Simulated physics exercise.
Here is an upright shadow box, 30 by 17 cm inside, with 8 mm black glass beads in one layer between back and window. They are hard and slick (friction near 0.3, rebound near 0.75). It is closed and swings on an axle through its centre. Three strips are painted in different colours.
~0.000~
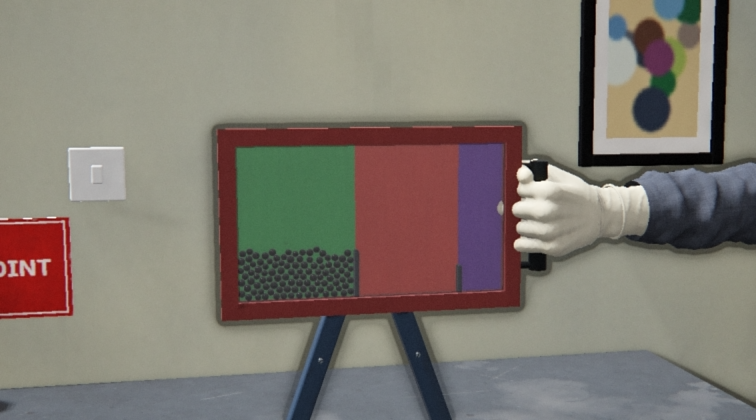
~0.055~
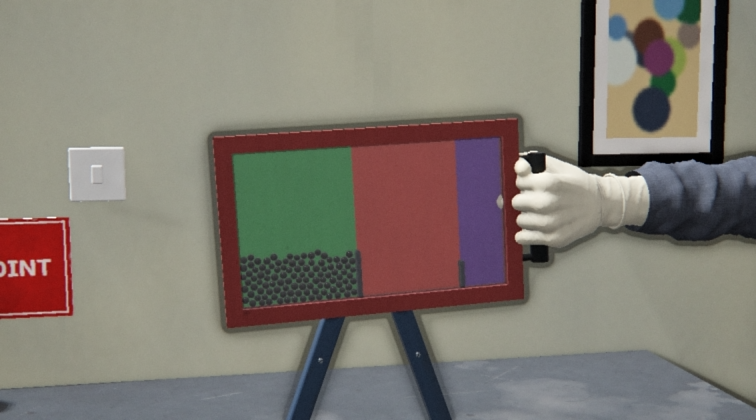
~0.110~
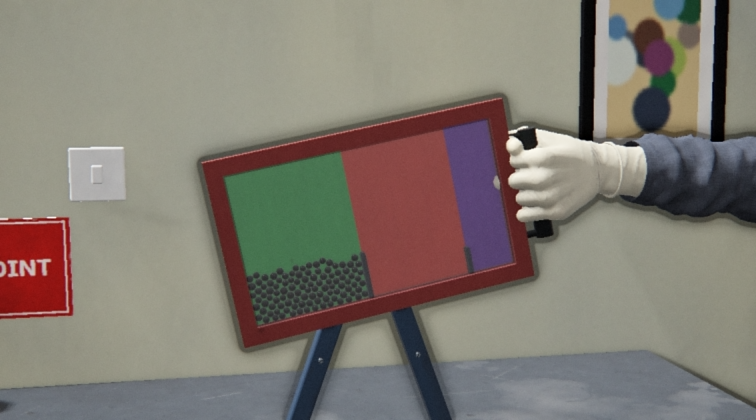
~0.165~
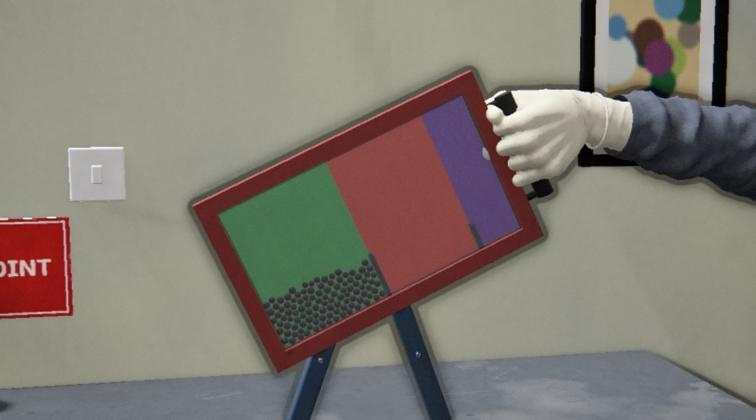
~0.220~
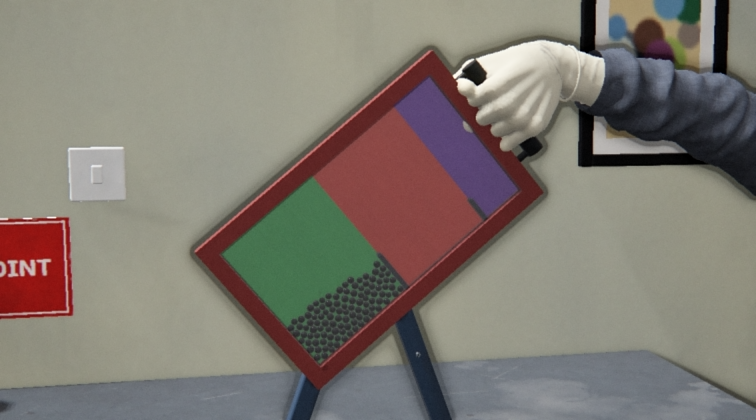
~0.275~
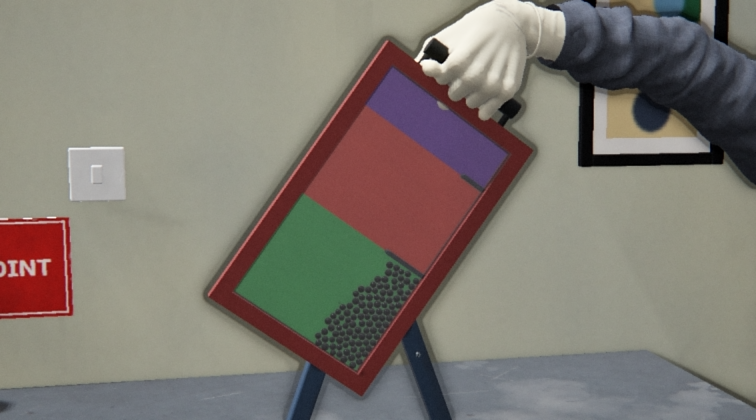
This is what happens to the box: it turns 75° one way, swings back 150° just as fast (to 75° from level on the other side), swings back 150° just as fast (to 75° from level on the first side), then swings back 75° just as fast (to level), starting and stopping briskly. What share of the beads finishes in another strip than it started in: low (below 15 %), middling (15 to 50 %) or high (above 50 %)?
Answer: Middling.
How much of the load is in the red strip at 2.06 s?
Roughly 25 per cent.
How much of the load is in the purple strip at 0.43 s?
About 0 per cent.
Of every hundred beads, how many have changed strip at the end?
Roughly 35 per cent.
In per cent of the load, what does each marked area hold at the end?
Red strip: 25; purple strip: 10; green strip: 65.
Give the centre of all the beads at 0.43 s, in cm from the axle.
Some 3 cm right and 11 cm below.
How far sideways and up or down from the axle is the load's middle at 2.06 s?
About 2 cm left and 8 cm below.
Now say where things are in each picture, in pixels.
In the first picture, level; about 110 beads; beads centred (296, 275); top one (250, 252); red (407, 219), purple (480, 217), green (296, 222).
In the second picture, turned 3° anticlockwise; beads centred (298, 278); top one (318, 252).
In the third picture, turned 11° anticlockwise; beads centred (307, 289); top one (355, 258); wall ends (467, 249), (362, 254).
In the fourth picture, turned 25° anticlockwise; beads centred (324, 302); top one (365, 263).
In the fifth picture, turned 39° anticlockwise; beads centred (345, 311); top one (377, 264).
In the sixth picture, turned 54° anticlockwise; beads centred (366, 316); top one (390, 265); red (393, 191), purple (436, 129), green (329, 283).
By 0.43 s, it stands 75° anticlockwise; the beads' middle is 3 cm right of and 11 cm below the centre; green 100 %; 0 % have changed strip.
By 2.06 s, it stands 38° anticlockwise; the beads' middle is 2 cm left of and 8 cm below the centre; red 25 %, purple 10 %, green 65 %; 35 % have changed strip.
By 2.27 s, it stands level; the beads' middle is 7 cm left of and 6 cm below the centre; red 25 %, purple 10 %, green 65 %; 35 % have changed strip.
All still by 3.6 s, it stands level; red 25 %, purple 10 %, green 65 %; 35 % have changed strip.
